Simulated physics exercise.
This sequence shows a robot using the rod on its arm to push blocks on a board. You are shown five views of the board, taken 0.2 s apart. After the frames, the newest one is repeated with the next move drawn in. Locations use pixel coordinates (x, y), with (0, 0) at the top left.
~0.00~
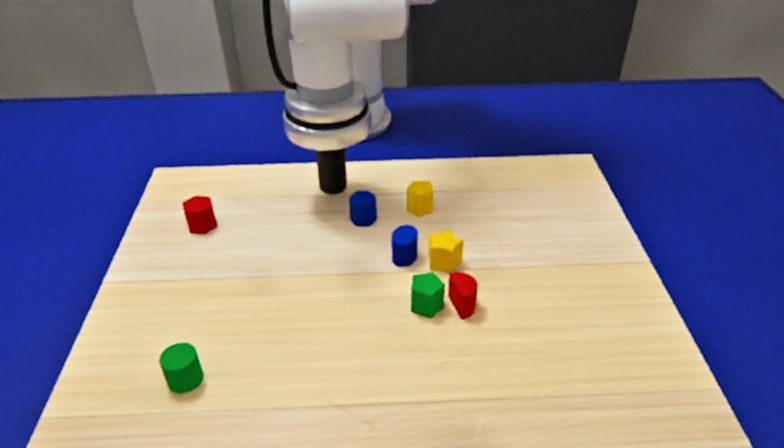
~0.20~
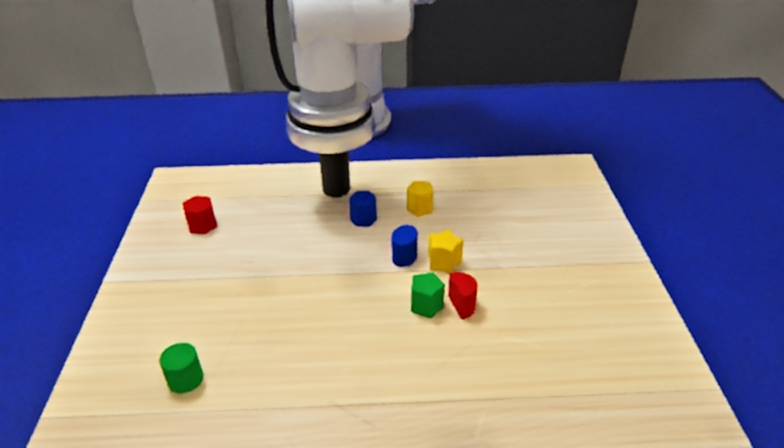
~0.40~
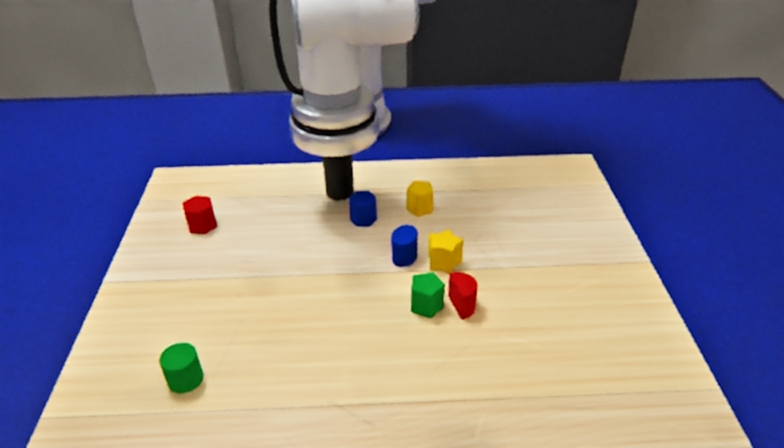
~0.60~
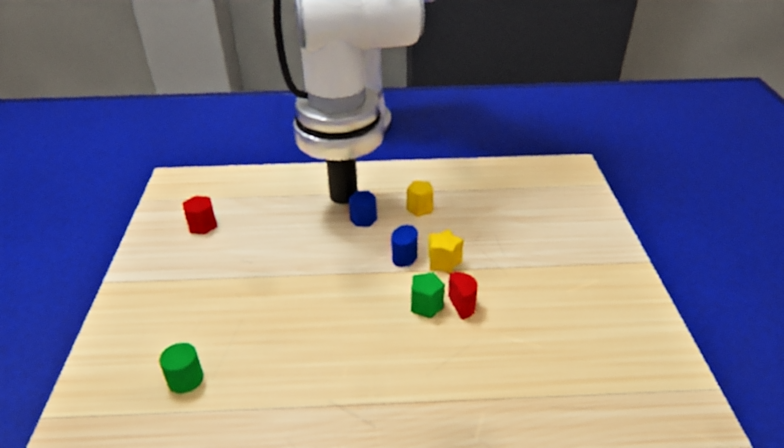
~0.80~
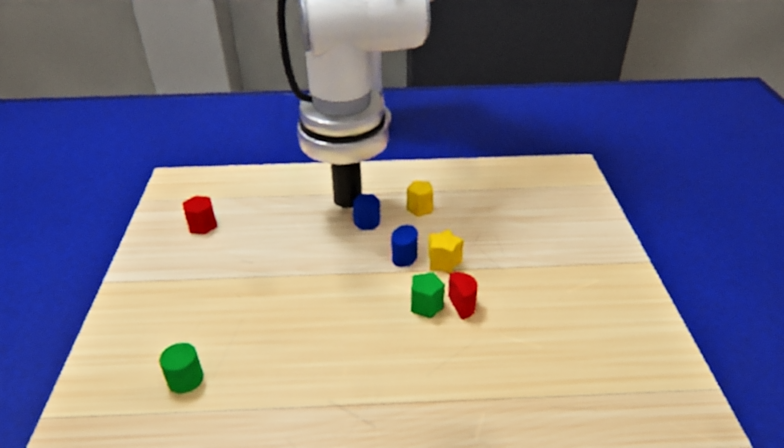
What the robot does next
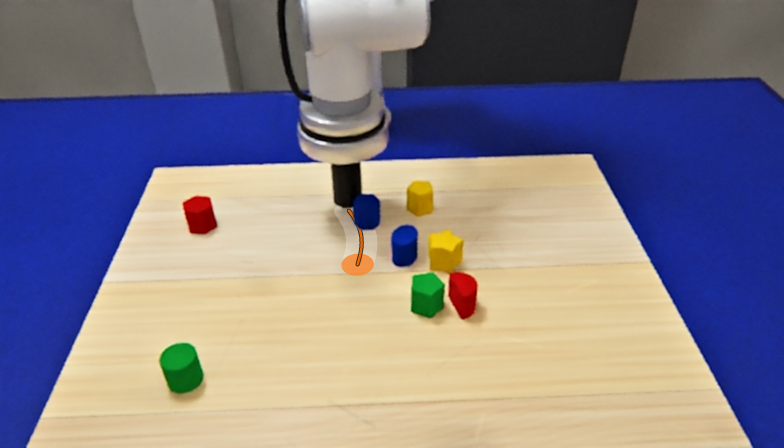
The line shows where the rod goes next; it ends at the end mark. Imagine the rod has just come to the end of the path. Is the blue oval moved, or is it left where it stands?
It keeps its position.
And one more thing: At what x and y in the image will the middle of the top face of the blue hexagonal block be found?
So, by the moment the path ends, you'll find the top centre of the blue hexagonal block at (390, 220).
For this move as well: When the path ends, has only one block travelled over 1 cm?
Yes, that is how it ends up.
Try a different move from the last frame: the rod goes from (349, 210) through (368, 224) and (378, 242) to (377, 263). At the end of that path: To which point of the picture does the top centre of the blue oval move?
Its top centre is at about (430, 256).
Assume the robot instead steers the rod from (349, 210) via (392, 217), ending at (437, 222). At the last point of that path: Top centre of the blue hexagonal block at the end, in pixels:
It comes to (387, 212).
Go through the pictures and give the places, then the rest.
In the first frame, rod tip (333, 187); block tops, blue hexagonal block (363, 197); blue oval (405, 234).
In the second frame, rod (337, 189); blocks unchanged.
In the third frame, rod (340, 193); blocks unchanged.
In the fourth frame, rod (344, 196); blocks unchanged.
In the fifth frame, rod (348, 200); blue hexagonal block (366, 200); blue oval (405, 234).
Path on the board, from (349, 210) via (358, 226) and (362, 245), ending at (358, 264).
The first path, step by step. One third of the way, rod (358, 216); blue hexagonal block (382, 213), turned 30° anticlockwise.
Two thirds of the way, rod (361, 234); blue hexagonal block (390, 220), turned 90° anticlockwise.
At the end, rod (357, 253); blue hexagonal block (390, 220), turned 90° anticlockwise; blue oval in place.
